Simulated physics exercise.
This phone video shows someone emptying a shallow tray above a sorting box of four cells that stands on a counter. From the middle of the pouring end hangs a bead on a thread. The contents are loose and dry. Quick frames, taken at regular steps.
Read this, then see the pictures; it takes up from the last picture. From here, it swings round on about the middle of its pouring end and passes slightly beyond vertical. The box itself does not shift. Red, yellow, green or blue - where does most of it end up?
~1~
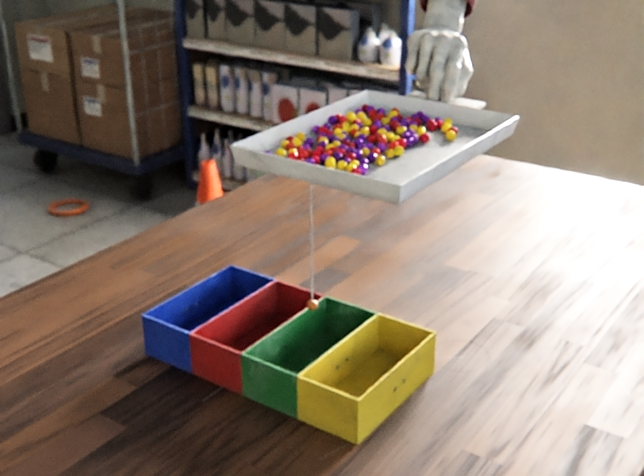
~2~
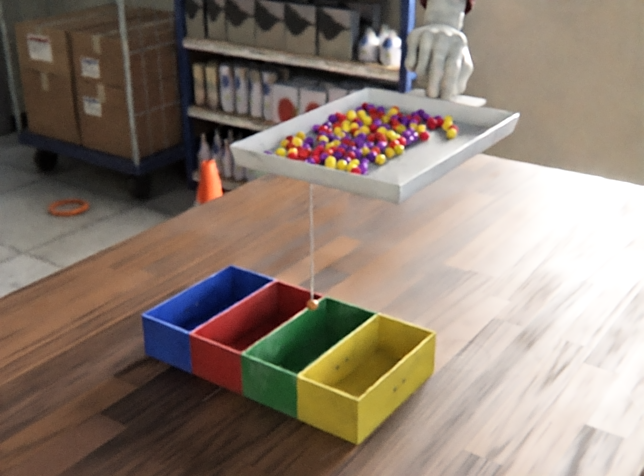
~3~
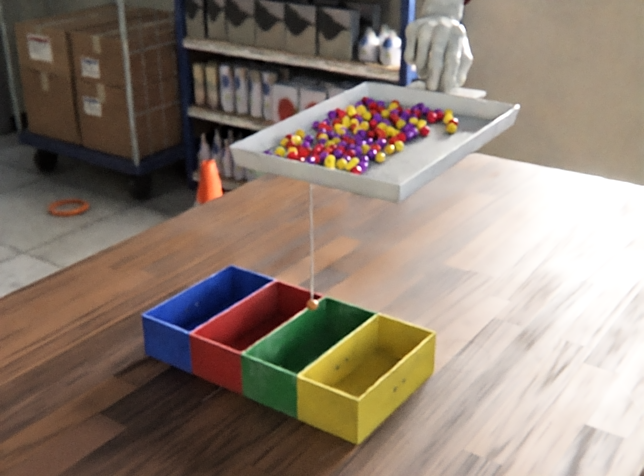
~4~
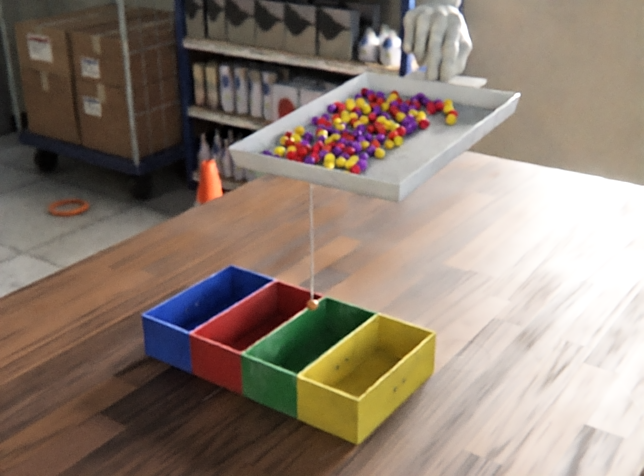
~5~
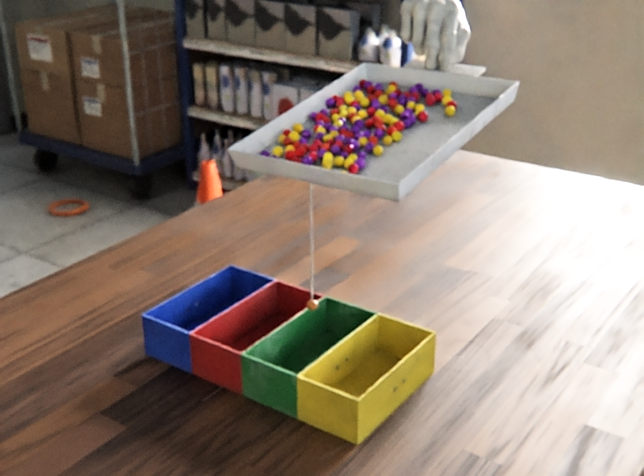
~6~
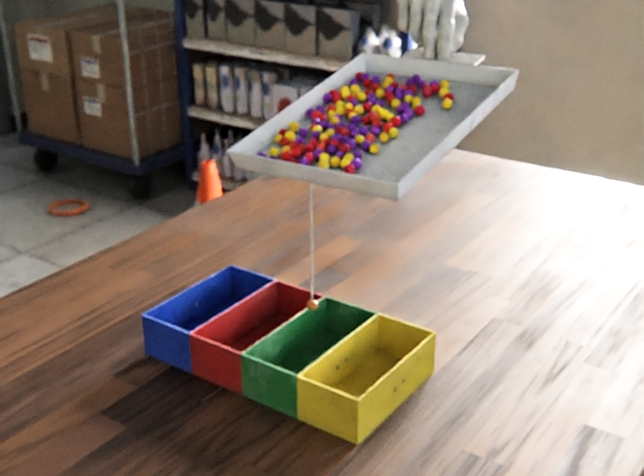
Most of it ends up in red.
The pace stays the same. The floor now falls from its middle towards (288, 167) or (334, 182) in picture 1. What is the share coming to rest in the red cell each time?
First case: 30 %; second case: 20 %.
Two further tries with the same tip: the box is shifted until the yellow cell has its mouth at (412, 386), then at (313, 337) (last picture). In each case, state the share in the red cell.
About 30 per cent first, then about 30 per cent.
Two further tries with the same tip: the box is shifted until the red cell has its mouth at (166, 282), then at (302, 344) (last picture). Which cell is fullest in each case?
Result 1: Yellow. Result 2: Blue.
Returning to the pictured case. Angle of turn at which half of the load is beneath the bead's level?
Somewhere near 85 degrees, I'd say.
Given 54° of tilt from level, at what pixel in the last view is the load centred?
The load's middle is around (294, 134).
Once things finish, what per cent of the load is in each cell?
The blue cell ends with 30 per cent, the red cell with 40 per cent, the green cell with 20 per cent and the yellow cell with 0 per cent.
Soon after the last picture, tray tipped steeply; all on the tray.
A little later, tray tipped right over; a small part on the tray; about a third in the red cell; about a quarter in the blue cell; a small part in the green cell; about a quarter falling or outside the box.
Later still, tray tipped past a quarter turn; about half in the red cell; about a quarter in the blue cell; about a quarter in the green cell; a small part falling or outside the box.
By the end, tray tipped past a quarter turn; about half in the red cell; about a quarter in the blue cell; about a quarter in the green cell; none in the yellow cell; a small part outside the box.
